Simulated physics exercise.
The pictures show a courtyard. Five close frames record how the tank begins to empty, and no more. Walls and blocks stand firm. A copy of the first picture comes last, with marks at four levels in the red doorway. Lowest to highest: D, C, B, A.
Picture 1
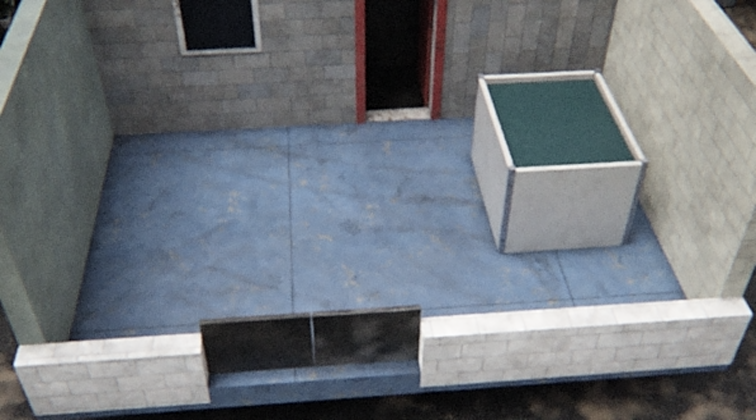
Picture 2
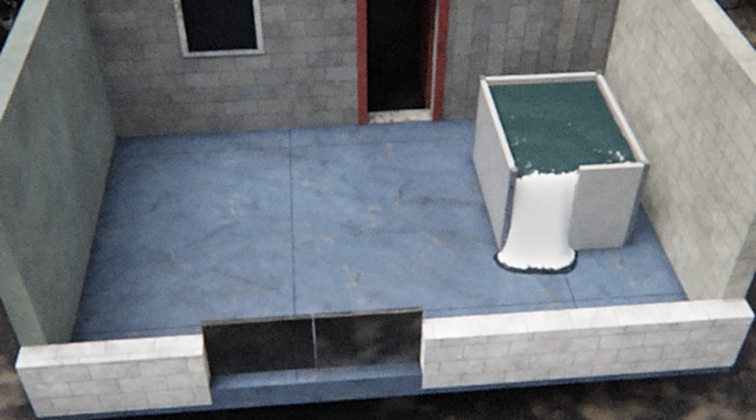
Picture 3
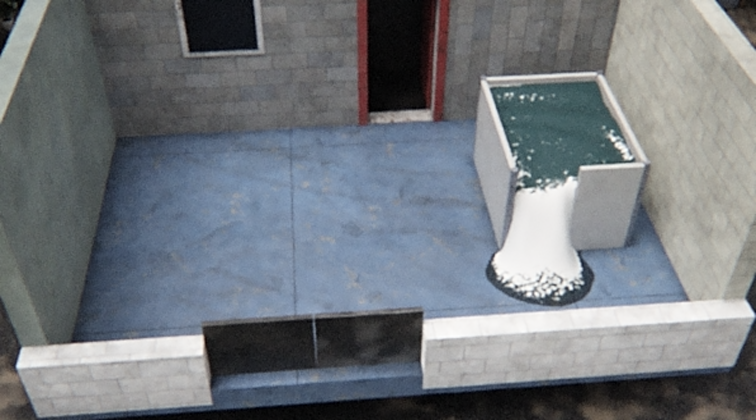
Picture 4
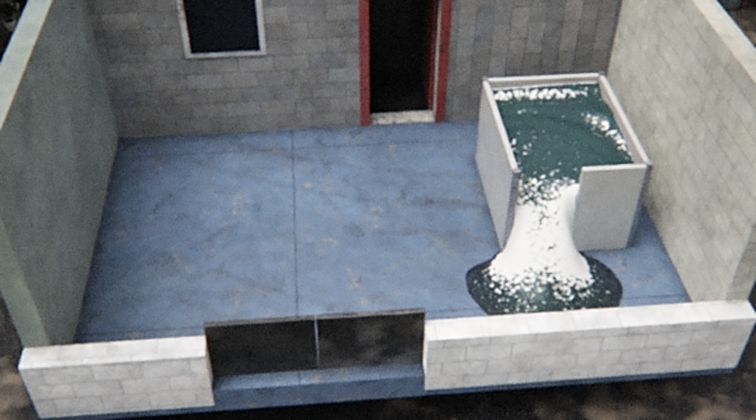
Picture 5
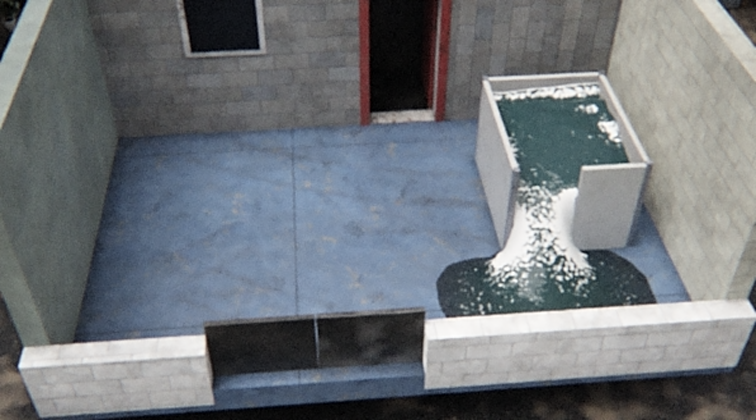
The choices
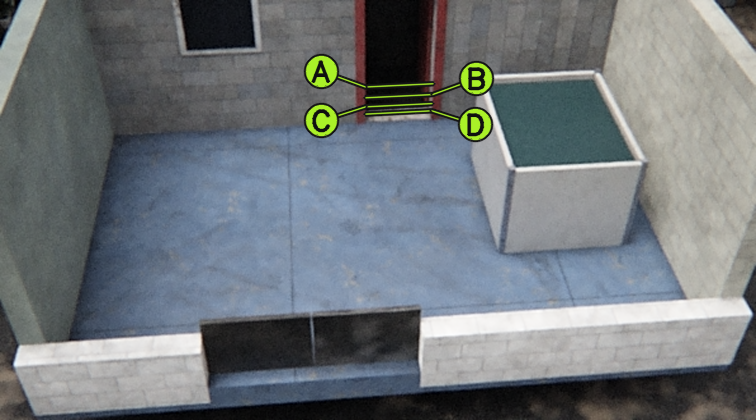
Dark green water burst out through an opening in the front of a square tank on the right of a walled courtyard, foaming white, then spread in a widening pool across the blue floor.
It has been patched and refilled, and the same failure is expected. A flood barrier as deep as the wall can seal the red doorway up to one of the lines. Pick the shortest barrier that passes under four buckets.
It is D.
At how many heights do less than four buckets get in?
All four.
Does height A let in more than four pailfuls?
No, not at all.
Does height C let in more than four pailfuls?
No.
On the marked copy, A at (399, 85); B at (399, 96); C at (398, 105); D at (398, 112); from the bottom up D, C, B, A.
If A is chosen, nothing gets over.
If B is chosen, nothing gets over.
If C is chosen, nothing gets over.
If D is chosen, a bucket or two gets in.
